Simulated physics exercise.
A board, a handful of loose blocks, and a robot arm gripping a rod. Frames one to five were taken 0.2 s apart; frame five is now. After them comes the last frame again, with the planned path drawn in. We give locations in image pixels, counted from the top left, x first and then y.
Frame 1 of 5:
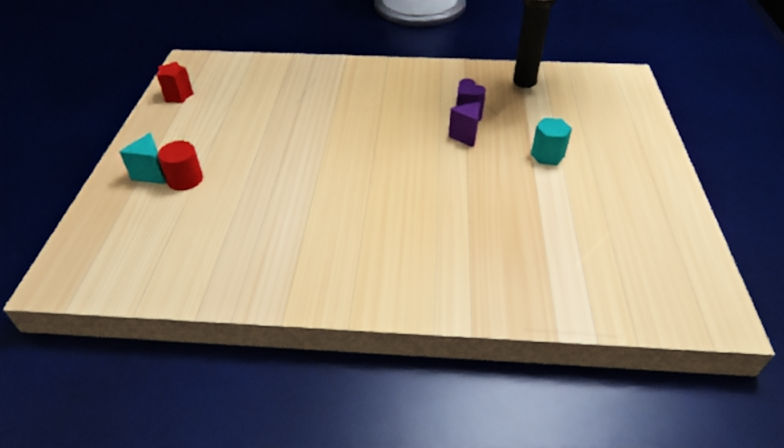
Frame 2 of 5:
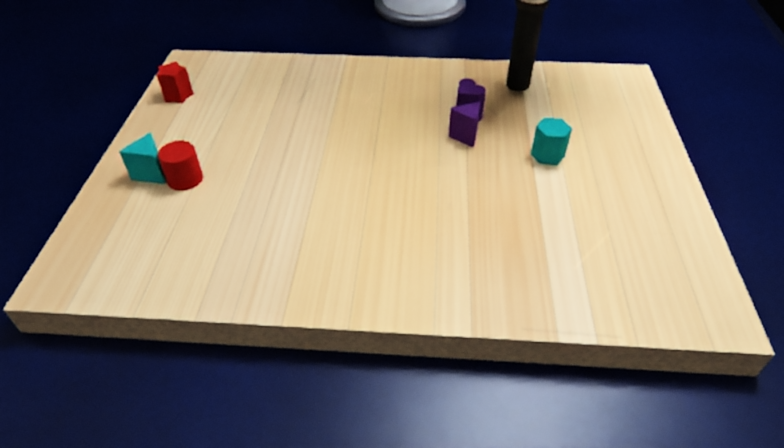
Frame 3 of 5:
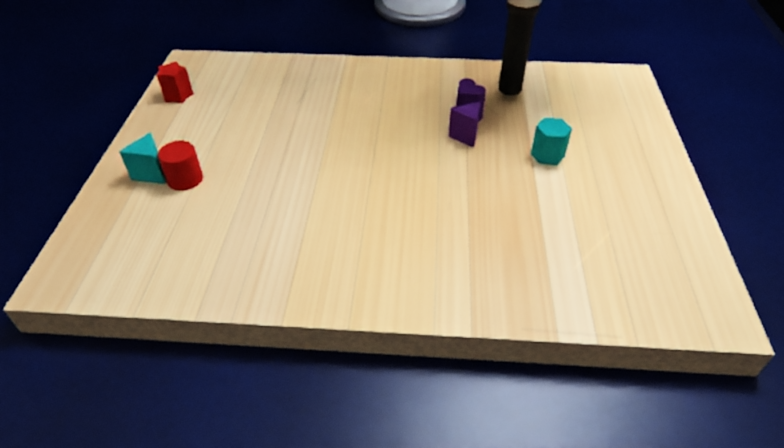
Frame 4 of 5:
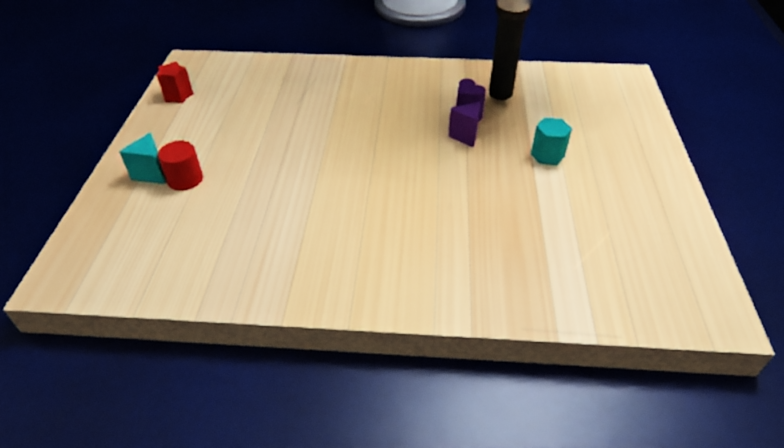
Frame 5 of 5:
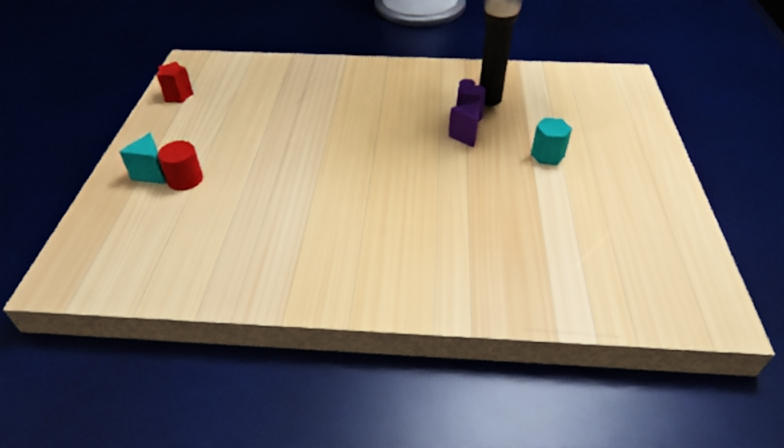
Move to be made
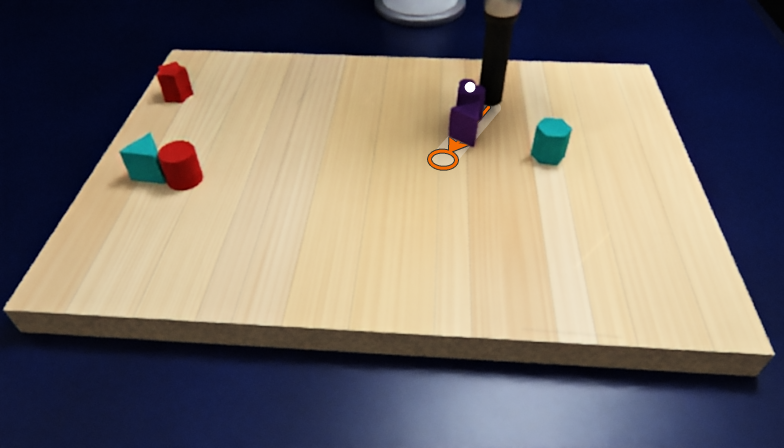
A robot arm moves a black rod slightly left and nearer, toward two purple blocks.
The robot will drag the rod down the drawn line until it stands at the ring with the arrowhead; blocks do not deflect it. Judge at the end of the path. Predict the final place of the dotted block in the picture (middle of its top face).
By then it is at (449, 96).
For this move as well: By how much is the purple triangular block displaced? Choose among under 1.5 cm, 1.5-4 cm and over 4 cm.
More than 4 cm.
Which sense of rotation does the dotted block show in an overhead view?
From the top: Clockwise.
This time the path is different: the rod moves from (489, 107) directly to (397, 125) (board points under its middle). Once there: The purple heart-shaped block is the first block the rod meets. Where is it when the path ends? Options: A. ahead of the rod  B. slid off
B - slid off.
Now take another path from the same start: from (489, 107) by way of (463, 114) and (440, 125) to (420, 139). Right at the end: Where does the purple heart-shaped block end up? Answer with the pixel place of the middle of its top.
I expect it at (400, 117).
Path on the board, in a line from (489, 107) to (443, 160); the dot is on the purple heart-shaped block.
On the path given first. One third of the way, rod at (475, 116); purple triangular block at (468, 111); purple heart-shaped block at (454, 94), turned 45° clockwise.
Two thirds of the way, rod at (460, 133); purple triangular block at (462, 127), turned 20° clockwise; purple heart-shaped block at (449, 96), turned 75° clockwise.
At the end, rod at (444, 152); purple triangular block at (458, 145); purple heart-shaped block at (449, 96), turned 75° clockwise.
